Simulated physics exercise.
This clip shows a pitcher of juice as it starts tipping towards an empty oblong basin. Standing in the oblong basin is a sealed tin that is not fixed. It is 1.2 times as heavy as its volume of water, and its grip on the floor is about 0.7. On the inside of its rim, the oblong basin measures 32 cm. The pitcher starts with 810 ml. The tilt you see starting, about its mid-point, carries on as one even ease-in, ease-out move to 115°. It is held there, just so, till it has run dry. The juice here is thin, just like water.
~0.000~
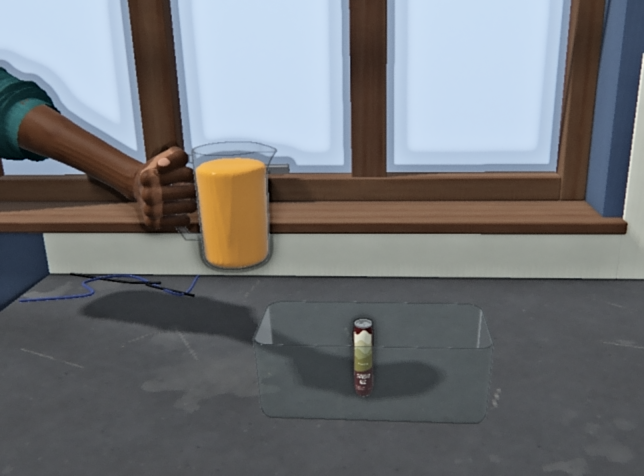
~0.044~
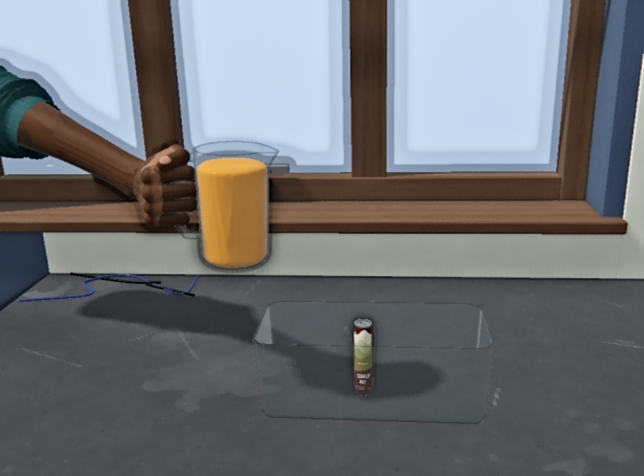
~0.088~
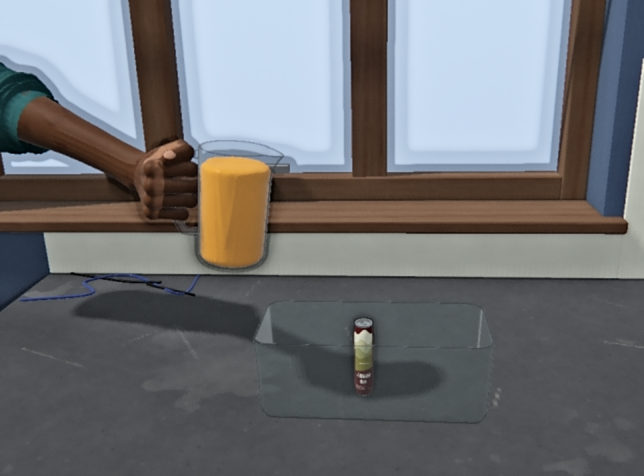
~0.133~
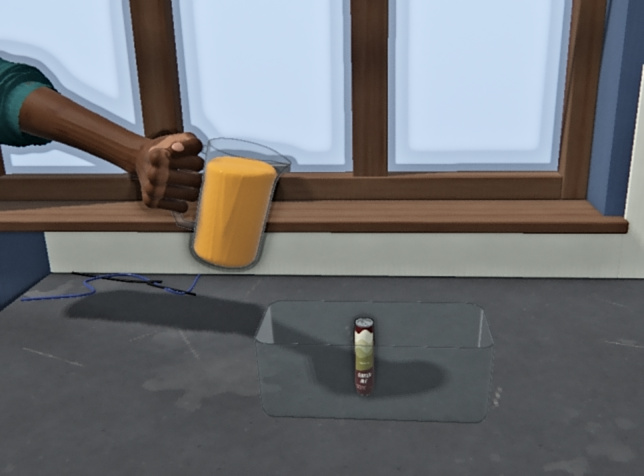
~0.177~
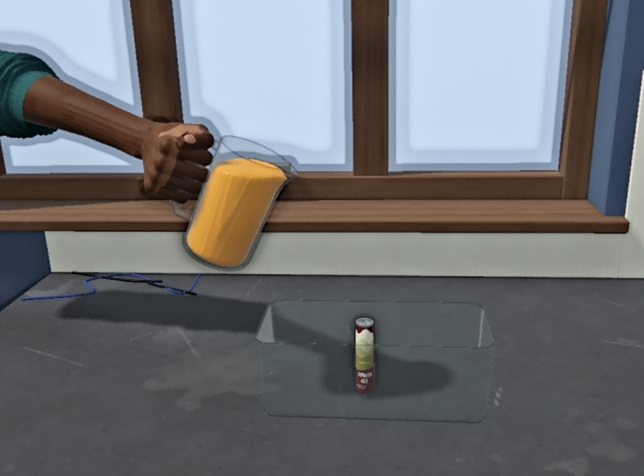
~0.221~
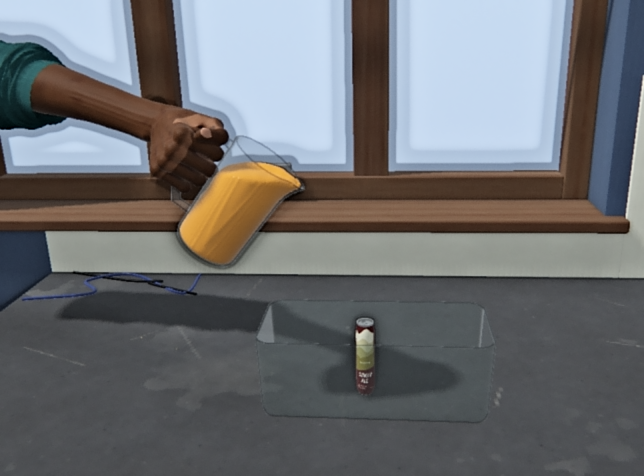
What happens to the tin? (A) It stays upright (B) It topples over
(B) It topples over.
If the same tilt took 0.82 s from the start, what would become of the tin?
Result: Tin tipped over.
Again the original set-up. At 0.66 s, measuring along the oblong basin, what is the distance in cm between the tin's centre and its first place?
Centre to centre, close to 3 cm.
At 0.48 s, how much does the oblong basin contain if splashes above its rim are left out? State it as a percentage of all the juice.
Some 12 per cent.
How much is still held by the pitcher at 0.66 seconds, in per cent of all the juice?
About 16 percent.
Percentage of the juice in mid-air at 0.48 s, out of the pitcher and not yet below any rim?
About 28 per cent.
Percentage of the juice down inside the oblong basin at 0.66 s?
Near 62 in a hundred.
Then, 0.48 s in, the tilt is 107° and 61 per cent is still to pour; the tin stands where it began.
Then, 0.66 s in, the tilt is 115° and 16 per cent is still to pour; the tin stands 3 cm from where it began.
Then, 0.86 s in, the tilt is 115° and 1 per cent is still to pour; the tin lies on its side.
Then, 1.07 s in, the tilt is 115° and 0 per cent is still to pour; the tin lies on its side.
Finally, the tin lies on its side.
